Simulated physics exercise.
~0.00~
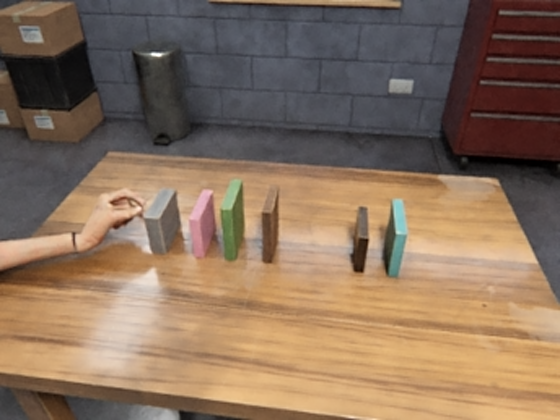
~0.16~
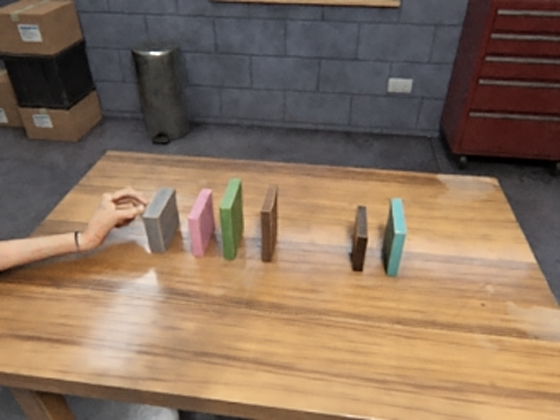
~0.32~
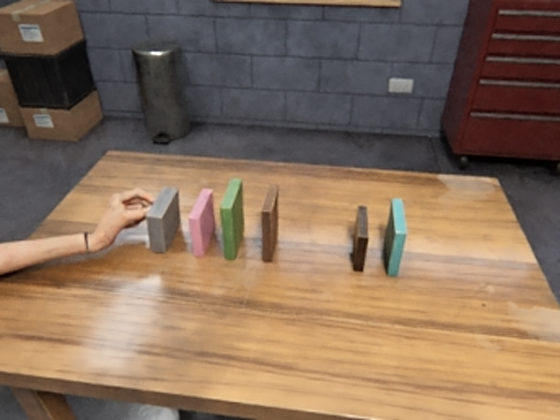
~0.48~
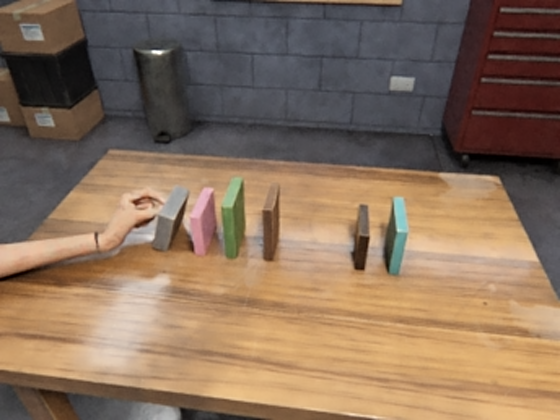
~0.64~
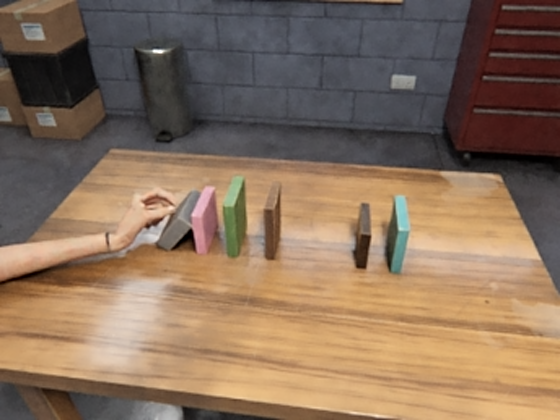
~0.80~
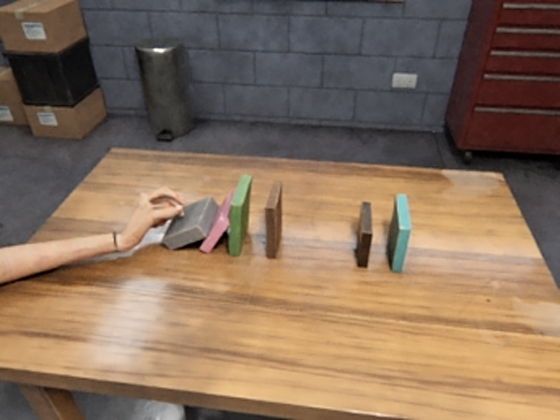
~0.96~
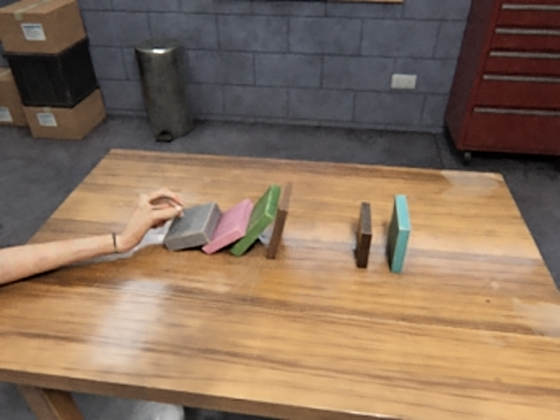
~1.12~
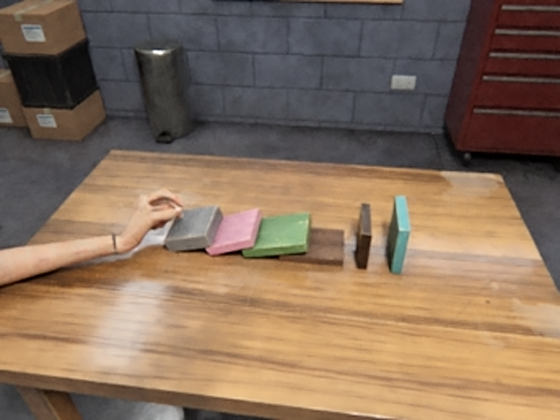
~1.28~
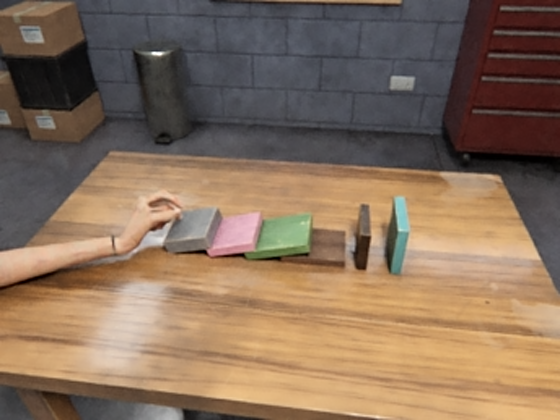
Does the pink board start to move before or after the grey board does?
The pink board starts to move after the grey board, which is already leaning over while the pink one still stands upright.
